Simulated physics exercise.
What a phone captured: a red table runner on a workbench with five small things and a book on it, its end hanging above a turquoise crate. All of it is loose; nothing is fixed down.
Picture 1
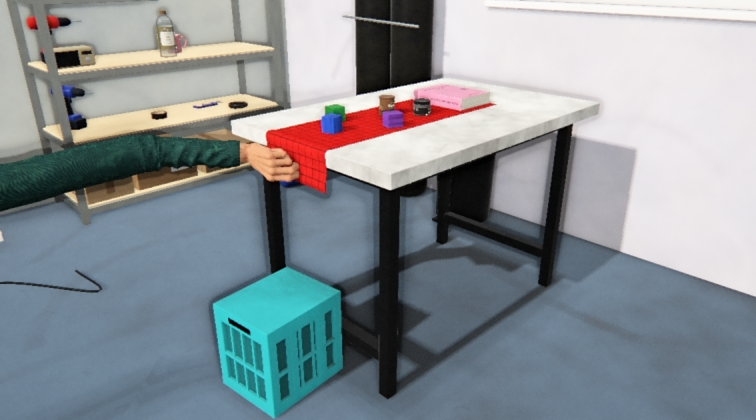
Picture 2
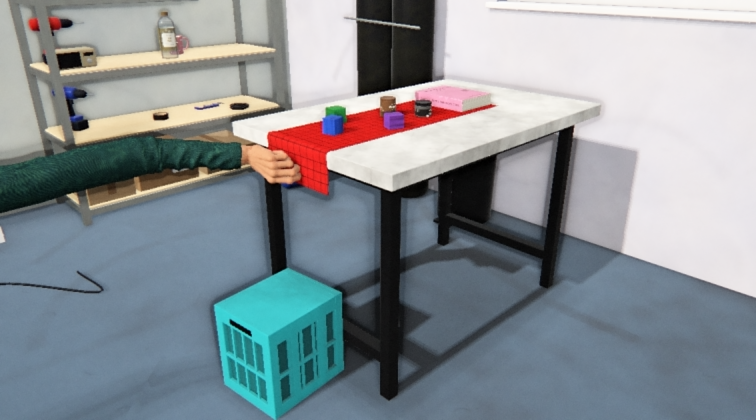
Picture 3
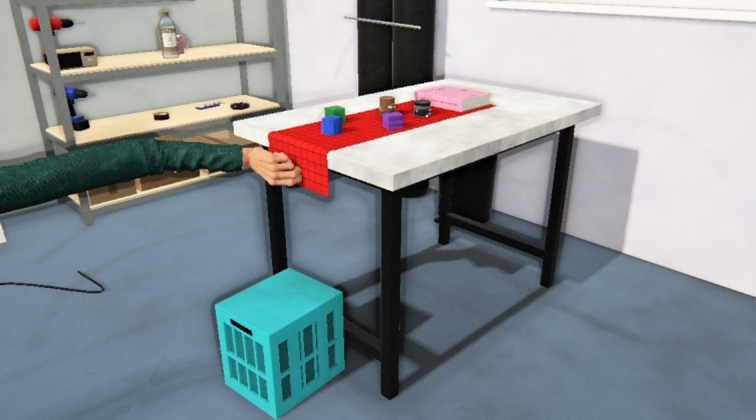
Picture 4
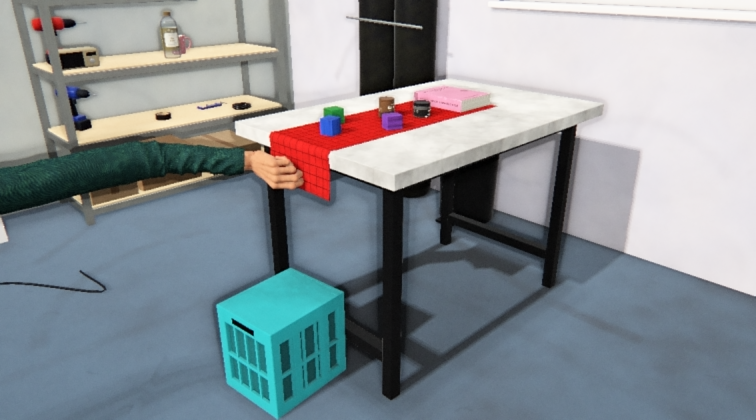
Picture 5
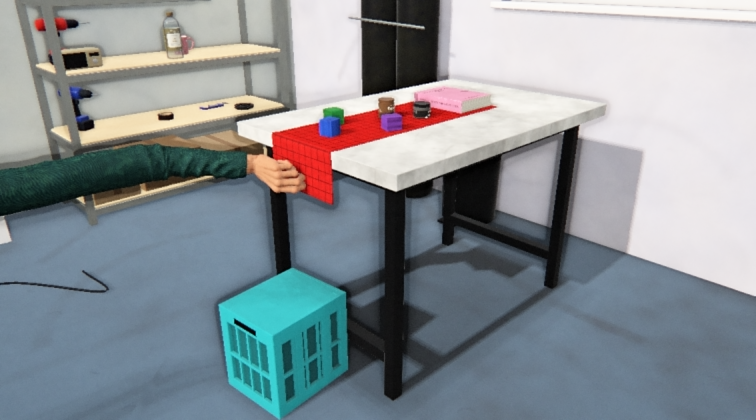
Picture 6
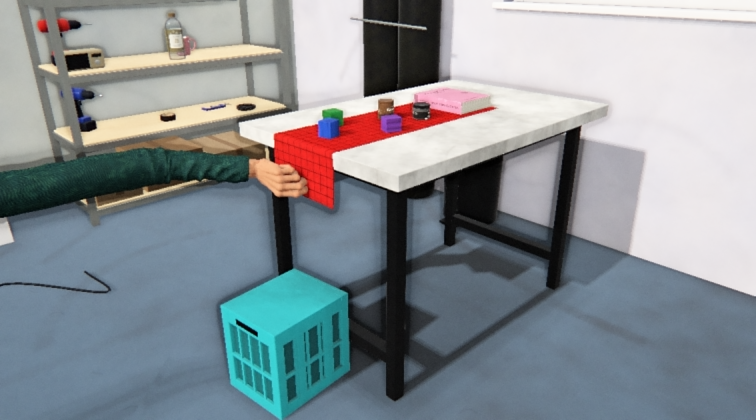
An arm in a dark green sleeve reaches in from the left of a room with shelving, seen from slightly above, gripping a red runner's end at a pale-topped workbench. On the runner sit blue, green and purple cubes, two small pots, brown and black, and a pink book, with a turquoise crate below. The hand draws the hanging cloth slightly downward, while the view shifts very slightly.
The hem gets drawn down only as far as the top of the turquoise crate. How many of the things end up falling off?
The drop count comes to three.
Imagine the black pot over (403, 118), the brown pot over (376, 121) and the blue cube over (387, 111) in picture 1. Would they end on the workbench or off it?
Record - black pot retained; brown pot lost; blue cube retained.
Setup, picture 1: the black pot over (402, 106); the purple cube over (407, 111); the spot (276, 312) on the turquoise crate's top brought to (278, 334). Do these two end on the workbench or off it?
Result - the black pot stays put, and the purple cube stays put.
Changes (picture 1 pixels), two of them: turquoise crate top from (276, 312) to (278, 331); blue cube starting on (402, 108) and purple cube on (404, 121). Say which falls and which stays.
Observed: Blue cube remains seated; purple cube departs.
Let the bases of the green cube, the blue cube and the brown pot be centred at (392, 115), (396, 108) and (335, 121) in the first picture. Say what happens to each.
Briefly: Green cube stays; blue cube stays; brown pot drops.
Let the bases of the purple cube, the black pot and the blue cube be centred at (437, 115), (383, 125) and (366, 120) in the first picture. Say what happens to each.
Outcome: The purple cube is still in place, the black pot is gone, the blue cube is gone.
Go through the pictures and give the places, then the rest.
The first frame shows hem (327, 194); blue cube (332, 116); green cube (335, 106); purple cube (393, 112); brown pot (387, 96); black pot (422, 100); top of the crate (276, 312).
The second frame shows hem (329, 195); blue cube (333, 117).
The third frame shows hem (329, 197); green cube (335, 107).
The fourth frame shows hem (330, 201); purple cube (392, 114); top of the crate (279, 313).
The fifth frame shows hem (333, 205); brown pot (386, 99).
The sixth frame shows hem (334, 210); blue cube (329, 120); green cube (333, 110); purple cube (391, 117); brown pot (386, 100); black pot (422, 104).
Soon after, hem near (305, 224); all still up.
Then, hem near (306, 264); blue cube and green cube gone.
Further on, hem on the crate; blue cube, green cube and purple cube gone.
At rest, hem on the crate; blue cube, green cube and purple cube gone. Over the edge go three.
